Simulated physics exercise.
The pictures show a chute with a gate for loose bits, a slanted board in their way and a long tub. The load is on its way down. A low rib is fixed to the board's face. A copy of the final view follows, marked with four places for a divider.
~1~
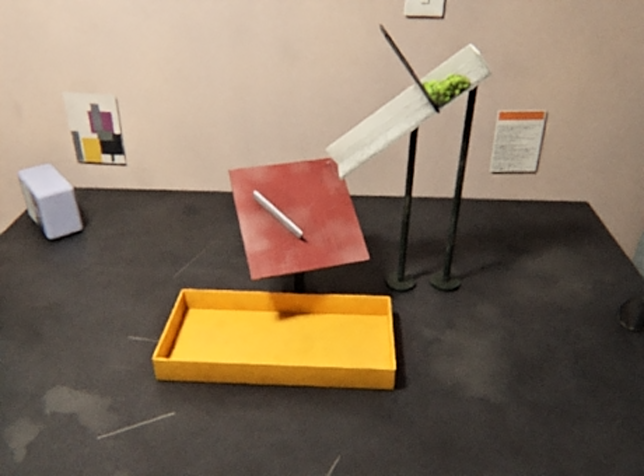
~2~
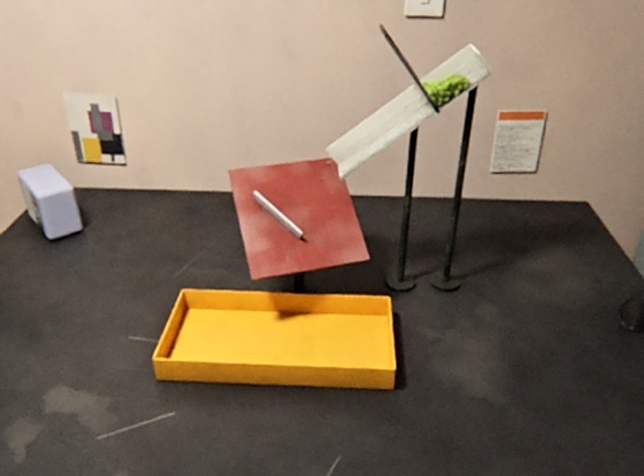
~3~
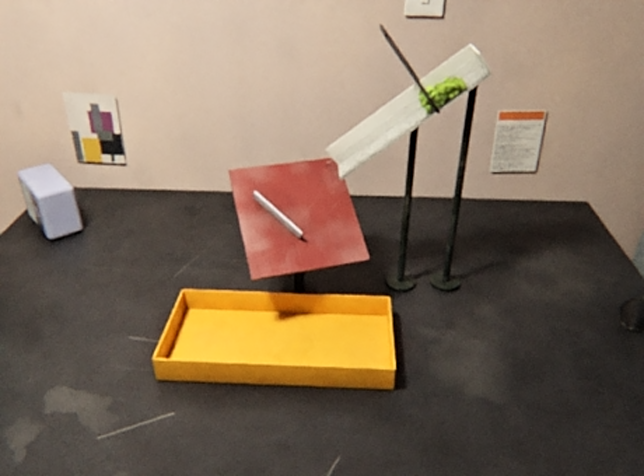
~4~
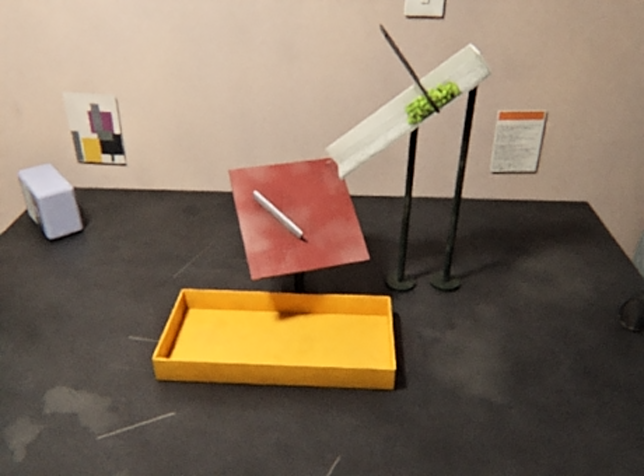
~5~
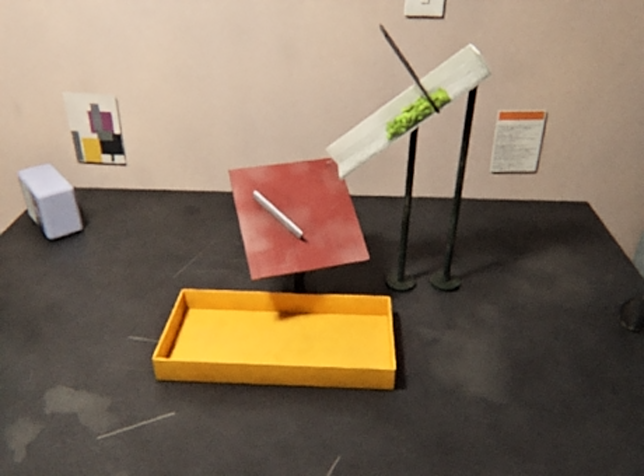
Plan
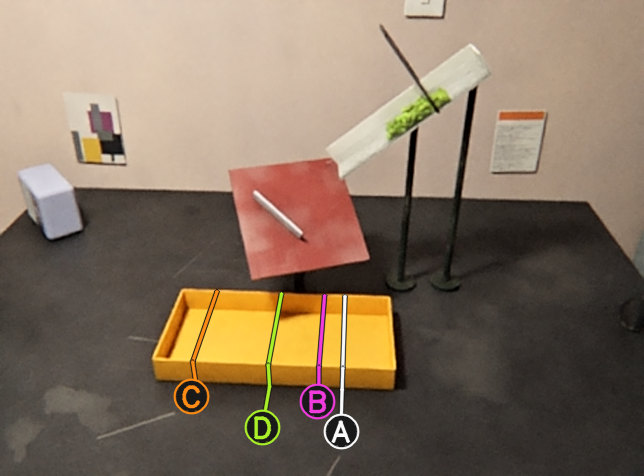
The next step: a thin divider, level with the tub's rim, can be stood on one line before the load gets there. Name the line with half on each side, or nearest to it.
A.
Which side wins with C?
Right.
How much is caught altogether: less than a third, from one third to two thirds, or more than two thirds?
About that: More than two thirds.
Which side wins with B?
More lands on the right.
On the marked copy, line A crosses the front rim at (342, 367); line B crosses the front rim at (318, 366); line C crosses the front rim at (192, 361); line D crosses the front rim at (268, 364).
For line A, of what is caught, about half on the left of the divider, about half on the right.
For line B, of what is caught, a small part on the left of the divider, nearly all on the right.
For line C, of what is caught, none on the left of the divider, all on the right.
For line D, of what is caught, a stray few on the left of the divider, nearly all on the right.
